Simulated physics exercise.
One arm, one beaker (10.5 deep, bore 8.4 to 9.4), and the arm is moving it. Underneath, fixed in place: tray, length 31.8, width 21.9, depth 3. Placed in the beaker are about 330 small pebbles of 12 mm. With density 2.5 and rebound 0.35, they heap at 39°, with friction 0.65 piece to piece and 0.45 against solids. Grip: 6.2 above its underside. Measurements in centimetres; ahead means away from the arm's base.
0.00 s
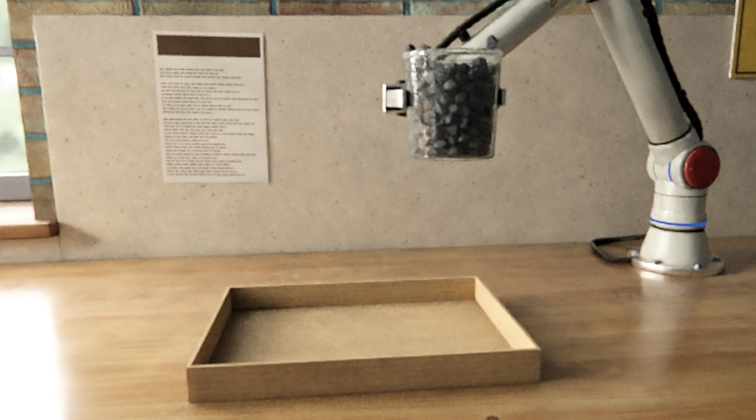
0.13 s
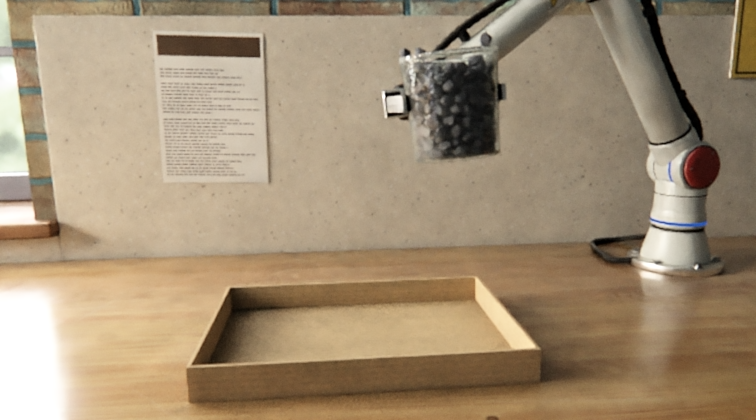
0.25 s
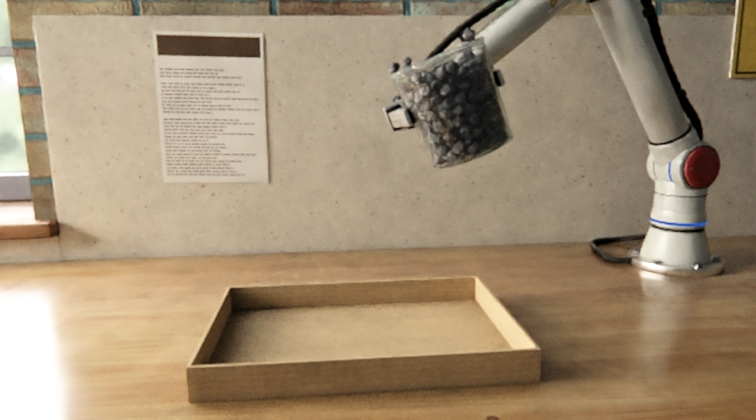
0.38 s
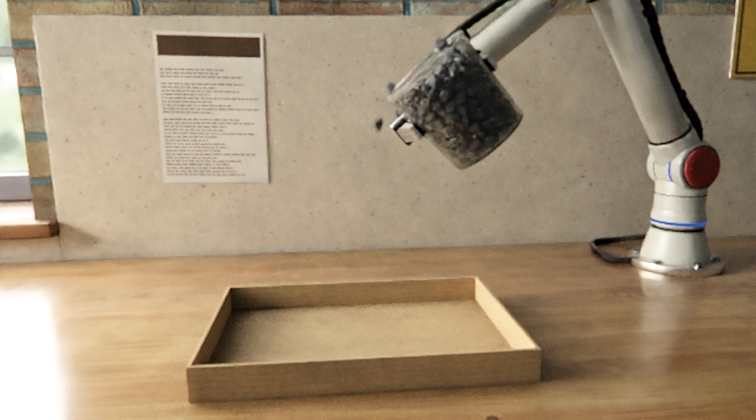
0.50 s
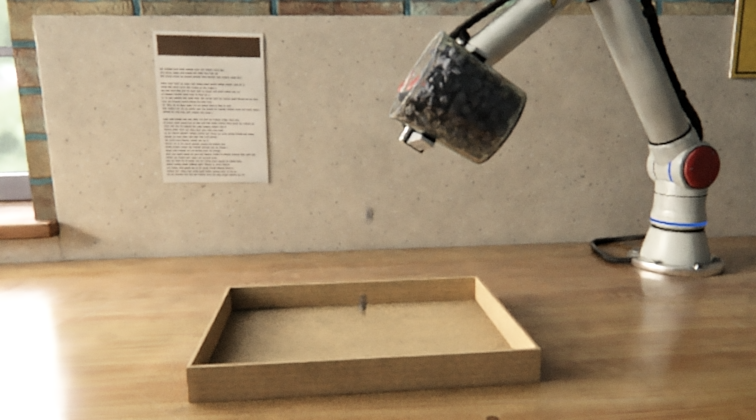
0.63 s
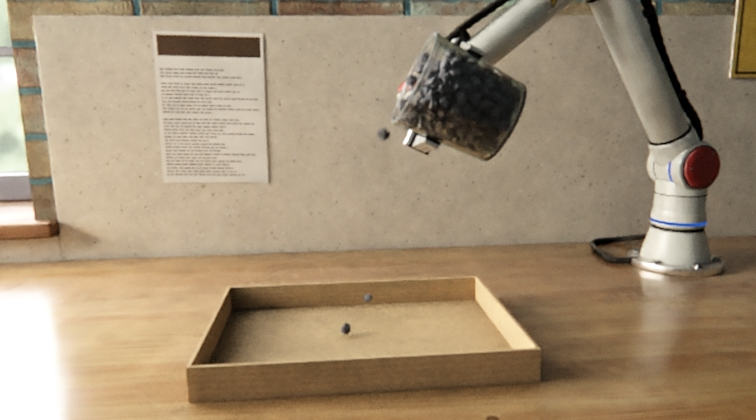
A clear beaker packed with dark pebbles is held by a white and grey robotic arm, which stands at the right with a red joint cap. Seen from the front by a still camera, a shallow tan tray sits on a wooden table before a pale wall with a posted sheet. The arm tilts the beaker leftward, and a few pebbles drop, two landing in the tray.
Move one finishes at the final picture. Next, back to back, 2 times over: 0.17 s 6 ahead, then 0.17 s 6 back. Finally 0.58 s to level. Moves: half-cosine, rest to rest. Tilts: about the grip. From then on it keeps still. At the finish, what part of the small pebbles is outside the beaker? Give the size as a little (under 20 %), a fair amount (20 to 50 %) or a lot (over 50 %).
A fair amount.
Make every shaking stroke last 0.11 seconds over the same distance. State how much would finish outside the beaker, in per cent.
Estimate: Near 55 per cent.
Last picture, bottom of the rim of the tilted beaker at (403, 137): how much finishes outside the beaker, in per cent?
I'd put it at roughly 65 %.
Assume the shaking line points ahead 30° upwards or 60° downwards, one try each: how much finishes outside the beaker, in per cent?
You'd get some 40 per cent with the first setting and some 5 per cent with the second.
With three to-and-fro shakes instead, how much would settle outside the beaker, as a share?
30 per cent or so.
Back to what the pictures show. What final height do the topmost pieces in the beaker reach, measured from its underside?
Around 10.5 centimetres above the underside.
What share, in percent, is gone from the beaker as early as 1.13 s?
By then near 20 % is out.
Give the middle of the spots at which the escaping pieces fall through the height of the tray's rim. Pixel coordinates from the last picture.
Estimated centre near (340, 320) in pixels.
After 1.13 s, tilted 64° forward, highest piece 29 above the table; 254 in the beaker, 70 in the tray, 3 in flight or on a rim.
After 1.64 s, tilted 25° forward, highest piece 29 above the table; 229 in the beaker, 97 in the tray, 1 in flight or on a rim.
After 2.09 s, level, highest piece 31 above the table; 229 in the beaker, 98 in the tray.
After 3.14 s, level, highest piece 31 above the table; 229 in the beaker, 98 in the tray.
At rest, 229 in the beaker, 98 in the tray. That is 30 % outside the beaker.
